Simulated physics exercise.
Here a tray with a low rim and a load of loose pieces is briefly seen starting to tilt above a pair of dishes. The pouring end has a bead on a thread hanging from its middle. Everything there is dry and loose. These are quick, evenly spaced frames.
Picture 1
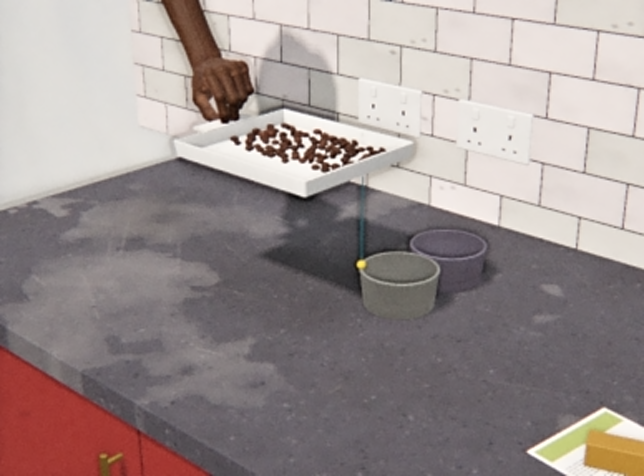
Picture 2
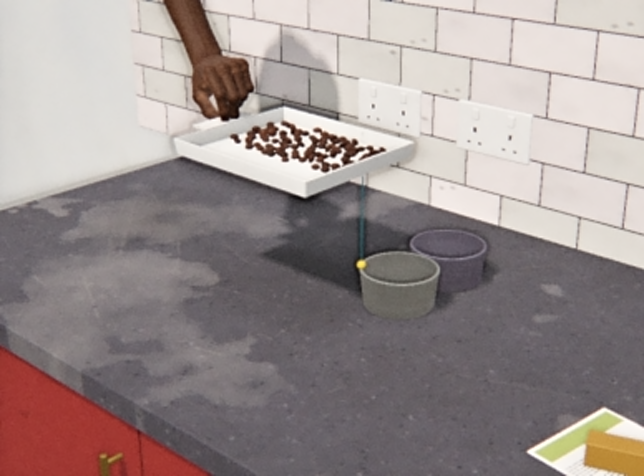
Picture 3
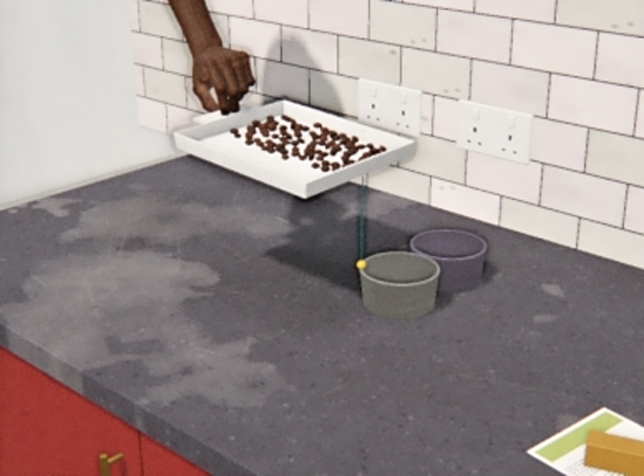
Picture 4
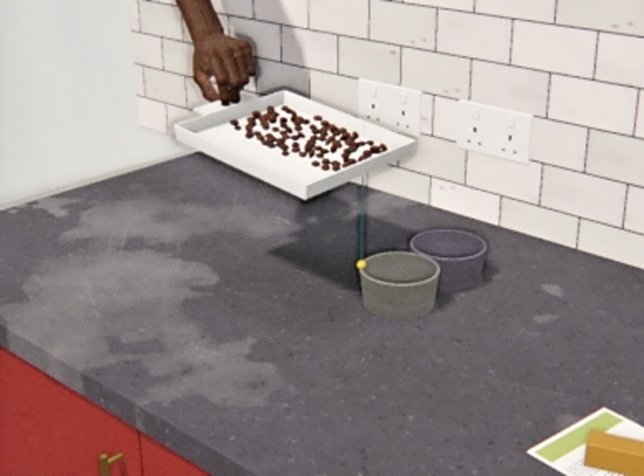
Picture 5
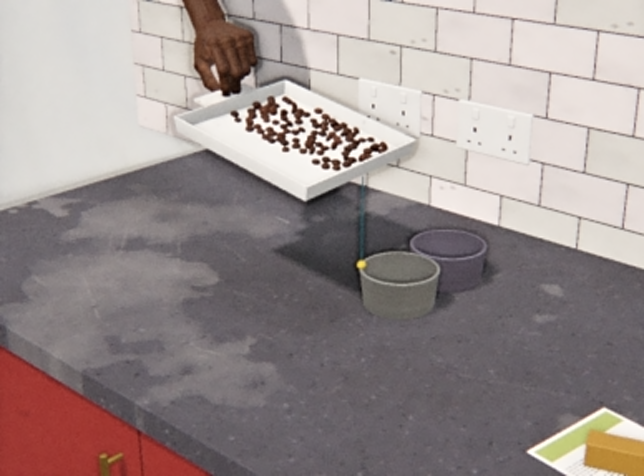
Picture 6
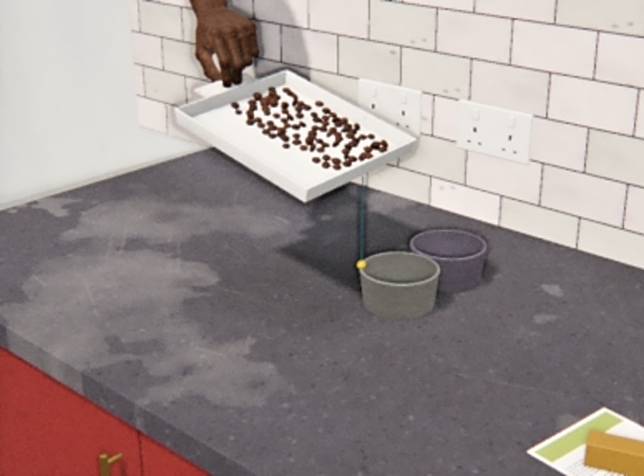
A kitchen counter with a mottled dark grey top and red cupboards below is seen from above at an angle, against white tiles with two sockets. A dark-skinned hand holds a white tray of brown pieces over it, near a yellow bead on a thread, a grey dish and a purplish one behind. The hand slowly raises the tray's far left side, tilting it slightly, while the camera stays still.
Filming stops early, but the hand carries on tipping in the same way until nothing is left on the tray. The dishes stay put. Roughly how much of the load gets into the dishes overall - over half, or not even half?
Most of the load will miss the dishes.
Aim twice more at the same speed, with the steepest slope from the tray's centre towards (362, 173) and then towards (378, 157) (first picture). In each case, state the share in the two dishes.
You'd get 40 per cent the first time and 60 per cent the second time.
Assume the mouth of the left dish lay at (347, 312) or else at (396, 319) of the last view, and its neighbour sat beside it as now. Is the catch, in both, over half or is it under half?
In turn: The larger part; less than half.
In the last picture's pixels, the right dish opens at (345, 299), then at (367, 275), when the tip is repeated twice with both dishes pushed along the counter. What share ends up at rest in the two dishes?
It comes to near 70 per cent the first time and near 50 per cent the second time.
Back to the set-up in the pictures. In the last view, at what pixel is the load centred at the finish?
Resting centre, last frame: Roughly (350, 352).
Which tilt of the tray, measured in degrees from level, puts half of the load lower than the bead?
About 110 degrees.
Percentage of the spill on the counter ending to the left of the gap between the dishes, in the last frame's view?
Estimate: About 90 per cent.
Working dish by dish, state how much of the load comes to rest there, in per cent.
At the end, 0 percent of the load sits in the left dish and 0 percent in the right dish.
Soon after the last picture, tray tipped steeply; all on the tray.
A little later, tray tipped right over; most on the tray; a stray few outside both; about a quarter in the air.
Later still, tray tipped past a quarter turn; all outside both.
At rest, tray tipped past a quarter turn; none in the left dish; none in the right dish; all outside both.
